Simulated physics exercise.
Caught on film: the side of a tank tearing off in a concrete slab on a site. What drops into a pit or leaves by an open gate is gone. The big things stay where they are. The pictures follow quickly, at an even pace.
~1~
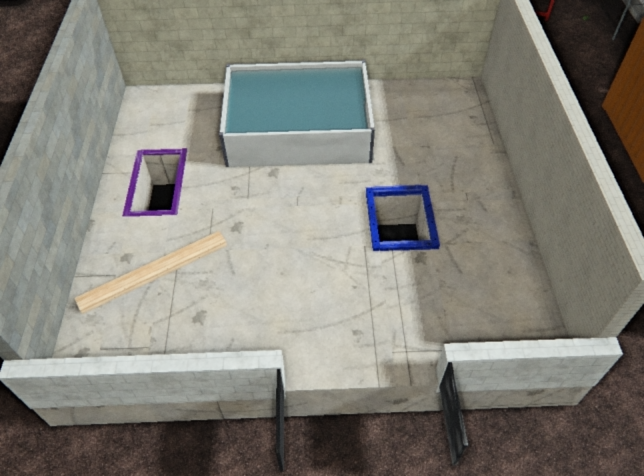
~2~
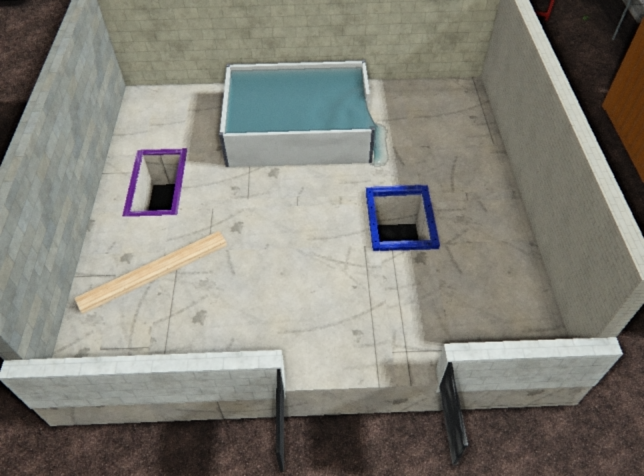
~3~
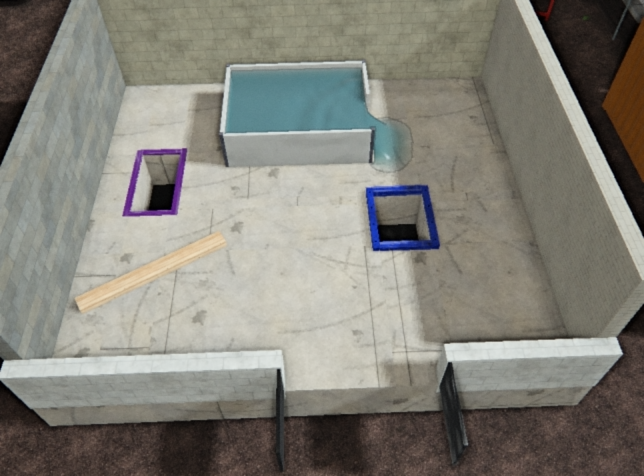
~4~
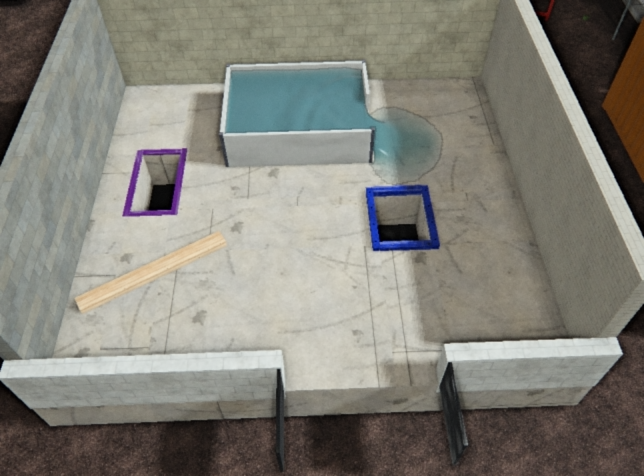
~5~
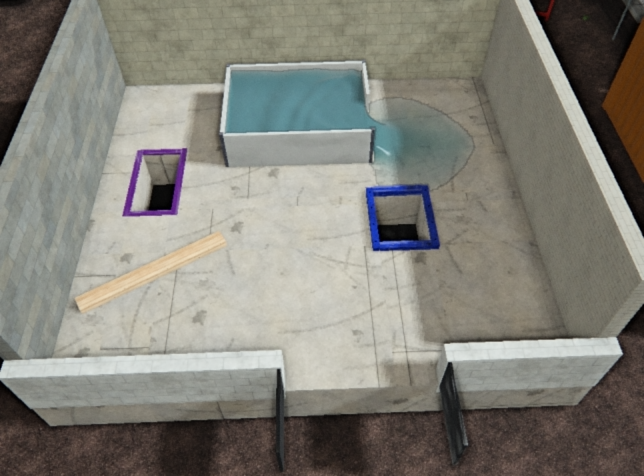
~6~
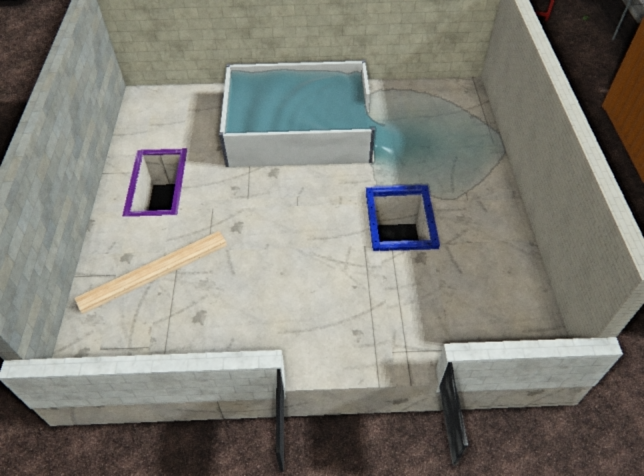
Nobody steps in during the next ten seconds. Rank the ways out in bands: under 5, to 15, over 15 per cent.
In the end: The gate takes from 5 to 15 %; the blue pit takes less than 5 %; the purple pit takes less than 5 %.
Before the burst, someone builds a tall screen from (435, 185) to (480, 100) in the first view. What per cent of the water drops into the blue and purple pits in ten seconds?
Parts in a hundred: Blue 12, purple 8.
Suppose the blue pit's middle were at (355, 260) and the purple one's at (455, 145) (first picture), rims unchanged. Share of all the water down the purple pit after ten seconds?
In per cent: Purple 55.
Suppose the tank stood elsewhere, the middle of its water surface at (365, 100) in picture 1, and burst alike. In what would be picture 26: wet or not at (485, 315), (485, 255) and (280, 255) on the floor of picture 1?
One after the other: Under water, flooded, free of water.
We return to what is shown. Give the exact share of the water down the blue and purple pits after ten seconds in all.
Near 0 and 2 in a hundred.
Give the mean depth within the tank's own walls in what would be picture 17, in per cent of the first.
I make it 64 per cent.
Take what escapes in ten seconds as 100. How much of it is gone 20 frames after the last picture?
Close to 5 %.
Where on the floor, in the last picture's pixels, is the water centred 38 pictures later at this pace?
Near (376, 168).
A moment on, water covers 20 % of the floor; the gate 0 %, the blue pit 0 %, the purple pit 0 %.
Next, water covers 25 % of the floor; the gate 0 %, the blue pit 0 %, the purple pit 0 %.
Then, water covers 35 % of the floor; the gate 0 %, the blue pit 0 %, the purple pit 0 %.
Later, water covers 65 % of the floor; the gate 2 %, the blue pit 0 %, the purple pit 0 %.
In the end, water covers 90 % of the floor; the gate 7 %, the blue pit 0 %, the purple pit 2 %.
